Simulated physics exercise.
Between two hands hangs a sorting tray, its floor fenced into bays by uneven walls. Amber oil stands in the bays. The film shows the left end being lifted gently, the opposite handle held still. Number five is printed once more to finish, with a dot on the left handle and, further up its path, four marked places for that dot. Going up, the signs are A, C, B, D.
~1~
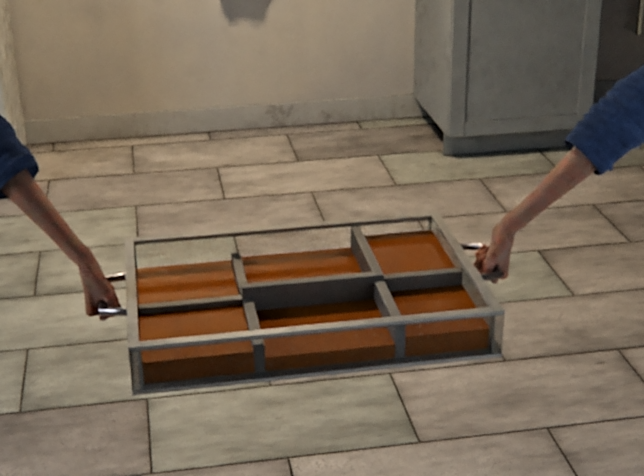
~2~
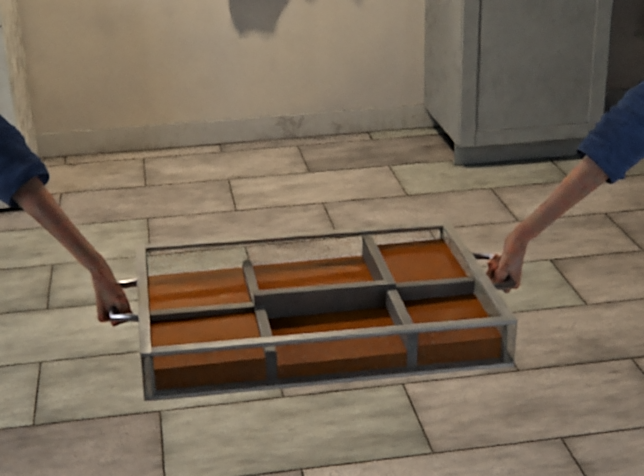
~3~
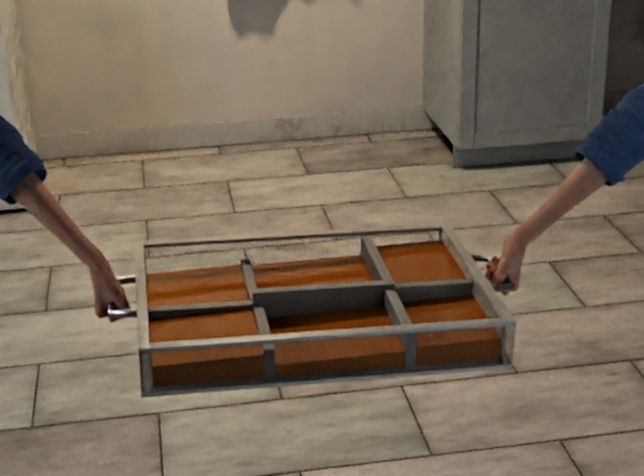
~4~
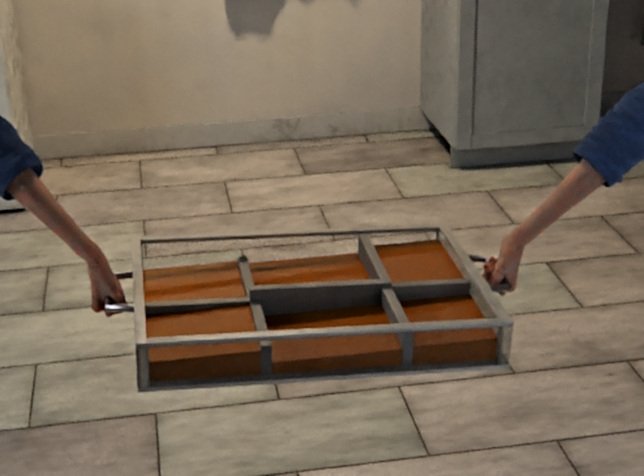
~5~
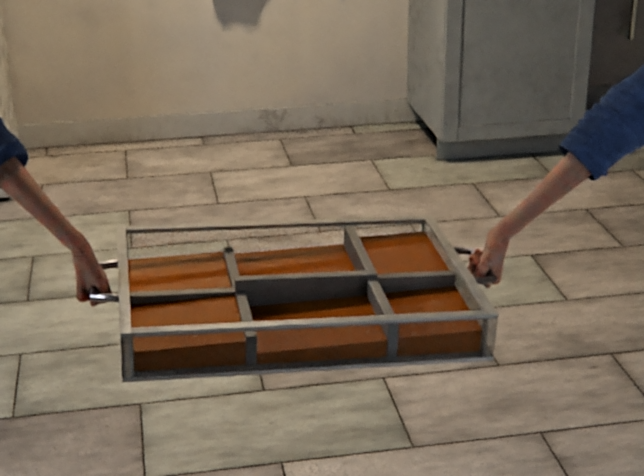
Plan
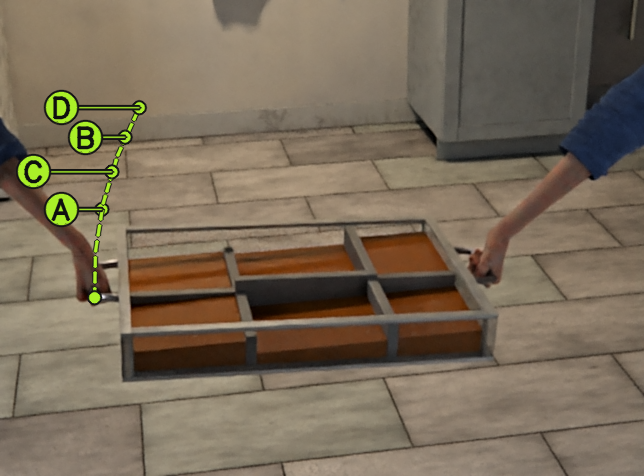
In a room with a pale tiled floor, two hands held a divided tray of amber liquid by its side handles, shifting it slightly and tilting it very gently down to the right.
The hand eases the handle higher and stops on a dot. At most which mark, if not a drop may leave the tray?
Go for A.
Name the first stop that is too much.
Here it is stop C.
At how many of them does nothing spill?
One of them.
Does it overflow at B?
Yes, it does.
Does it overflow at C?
Yes.
On the marked copy, A at (101, 209); B at (125, 137); C at (111, 171); D at (139, 107).
Choosing A, nothing spills; the back middle bay holds the most.
Choosing B, about 27 % goes over the rim.
Choosing C, about 11 % goes over the rim.
Choosing D, about 39 % goes over the rim.
